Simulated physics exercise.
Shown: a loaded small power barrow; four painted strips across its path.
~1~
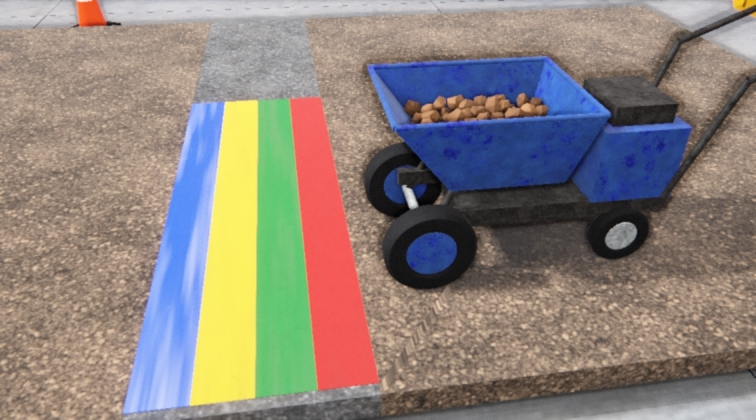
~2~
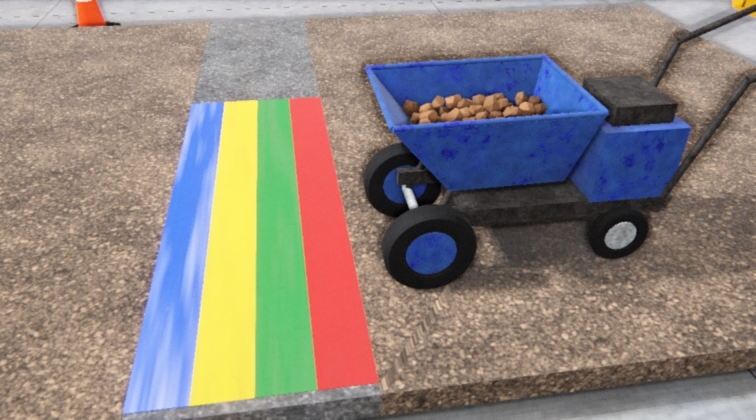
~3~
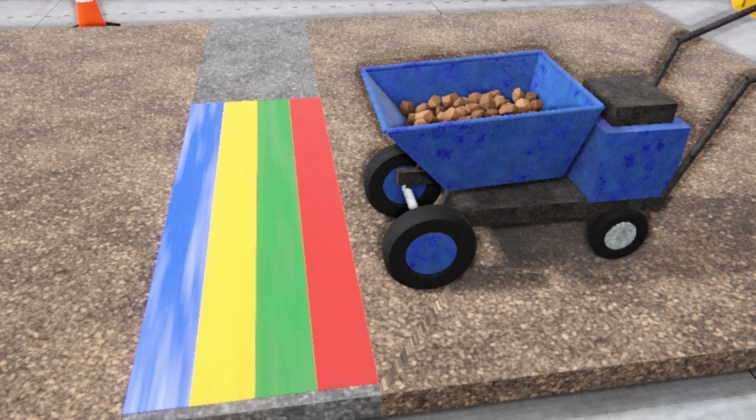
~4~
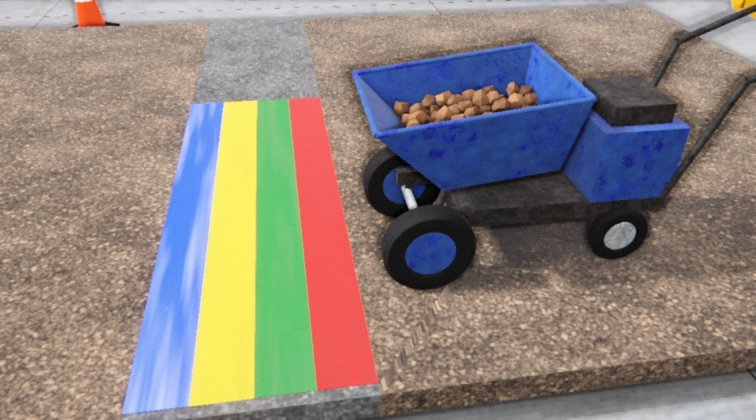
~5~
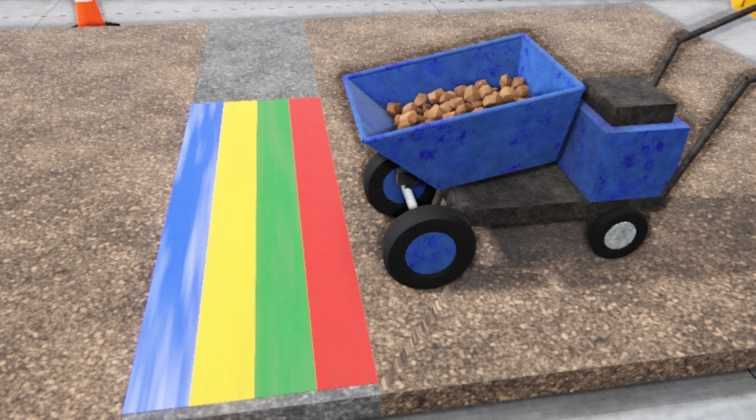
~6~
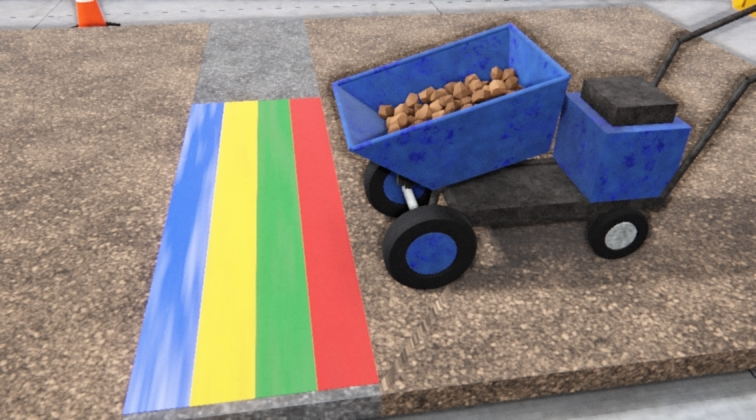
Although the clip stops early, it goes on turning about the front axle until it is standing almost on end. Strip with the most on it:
Yellow strip.
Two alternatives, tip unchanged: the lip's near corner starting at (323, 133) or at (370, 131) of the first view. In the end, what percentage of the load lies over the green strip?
About 0 % and 10 %.
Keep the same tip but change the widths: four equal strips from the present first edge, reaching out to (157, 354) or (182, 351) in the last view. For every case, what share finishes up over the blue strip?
The first one comes out at 20 percent, while the second comes out at 30 percent.
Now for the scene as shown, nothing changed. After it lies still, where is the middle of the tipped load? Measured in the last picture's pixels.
Centre at rest, last view: Approx. (232, 254).
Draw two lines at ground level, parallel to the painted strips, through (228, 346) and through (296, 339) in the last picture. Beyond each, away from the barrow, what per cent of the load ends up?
In order: 40 percent, then 80 percent.
Shortly afterwards, skip tipped steeply; the whole lot in the skip.
Next, skip tipped right over; all but a few in the skip; a little over the green strip; only a few over the yellow strip.
Some moments later, skip tipped right over; near a quarter in the skip; near a quarter over the green strip; near a third over the yellow strip; a little over the blue strip; only a few off the paint.
In the end, skip tipped right over; near a quarter in the skip; none at all over the red strip; near a quarter over the green strip; near a third over the yellow strip; near a quarter over the blue strip; only a few off the paint.
